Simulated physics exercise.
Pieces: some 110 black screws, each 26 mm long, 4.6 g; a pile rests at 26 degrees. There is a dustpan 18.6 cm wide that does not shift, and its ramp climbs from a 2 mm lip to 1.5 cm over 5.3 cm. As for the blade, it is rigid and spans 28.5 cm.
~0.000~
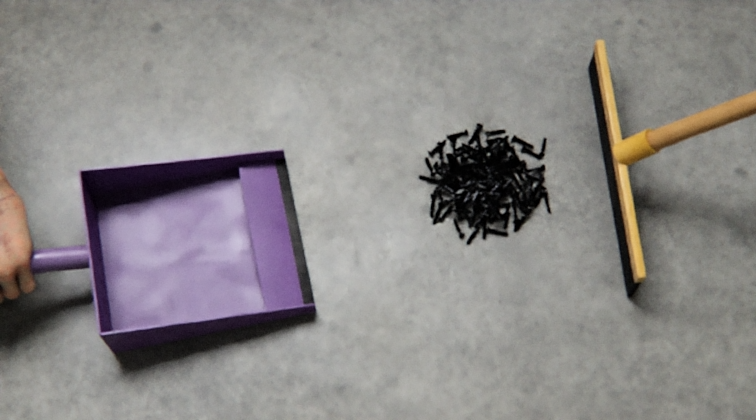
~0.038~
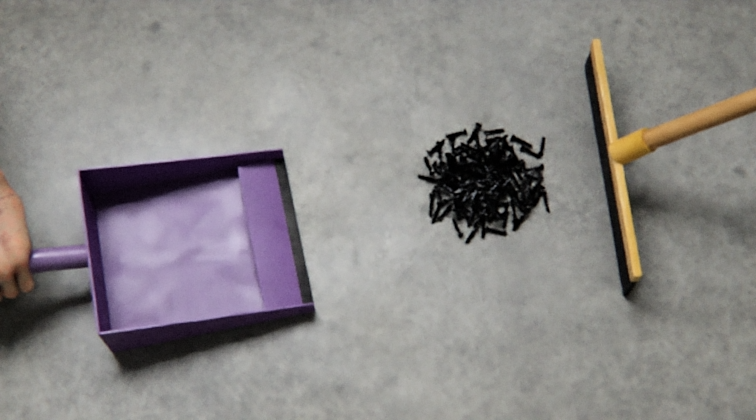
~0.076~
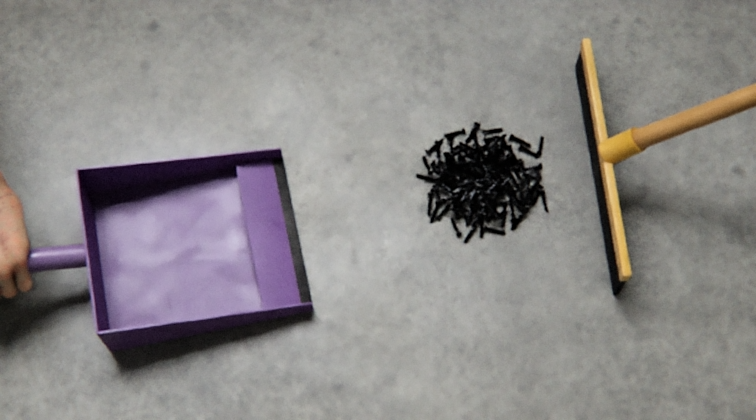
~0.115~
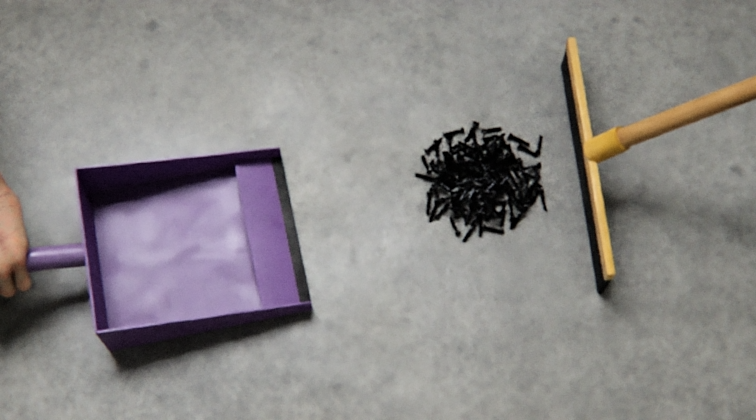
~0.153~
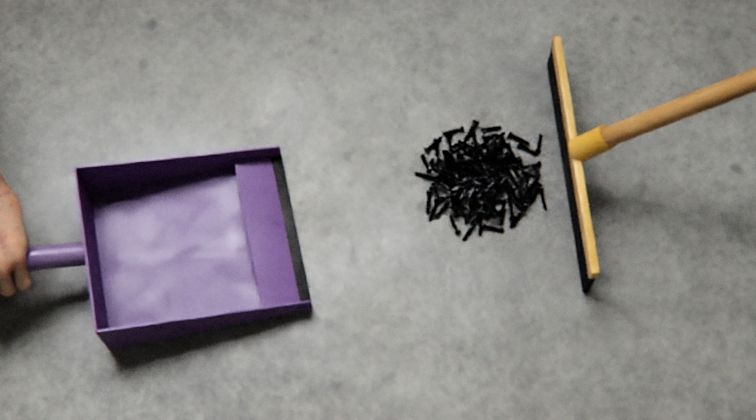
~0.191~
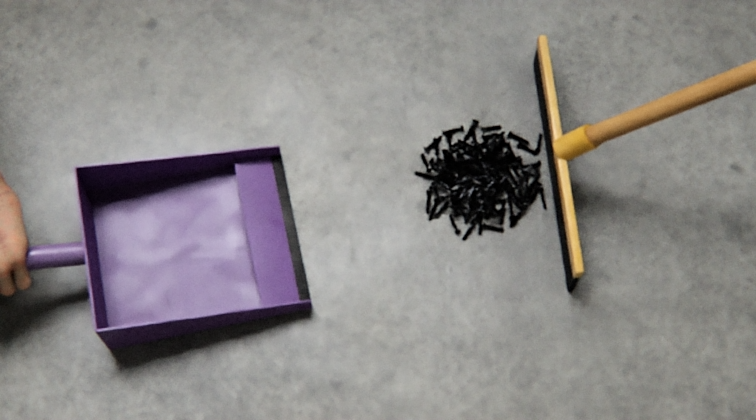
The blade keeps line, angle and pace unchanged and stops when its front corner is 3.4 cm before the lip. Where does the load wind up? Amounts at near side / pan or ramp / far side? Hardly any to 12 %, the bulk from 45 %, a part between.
Near side: Hardly any; pan: Hardly any; far side: A part.
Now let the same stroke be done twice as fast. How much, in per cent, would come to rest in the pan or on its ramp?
I'd put it at close to 20 per cent.
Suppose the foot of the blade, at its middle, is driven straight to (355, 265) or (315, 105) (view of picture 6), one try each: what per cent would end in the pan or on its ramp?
Roughly 5 % and 5 %.
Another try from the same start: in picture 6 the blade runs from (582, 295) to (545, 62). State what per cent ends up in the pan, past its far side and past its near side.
Pan 0 % / far 5 % / near 5 %.
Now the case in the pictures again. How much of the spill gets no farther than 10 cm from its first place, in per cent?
It comes to near 0 percent.
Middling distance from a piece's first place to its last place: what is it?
About 20 cm.
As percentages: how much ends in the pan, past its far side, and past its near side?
In per cent - near side 0, pan 5, far side 20.
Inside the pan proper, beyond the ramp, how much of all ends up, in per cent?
It comes to some 0 per cent.
After 0.48 s, middle of the blade 18 cm from the lip; 0 % over the lip, far side 5 %, near side 0 %.
After 0.67 s, middle of the blade 10 cm from the lip; 0 % over the lip, far side 10 %, near side 0 %.
After 0.98 s, middle of the blade 5 cm from the lip; 5 % over the lip, far side 20 %, near side 0 %.
In the end, at 1.5 s, near side 0 %, pan 5 %, far side 20 %, in front of the lip or behind the blade 75 %.
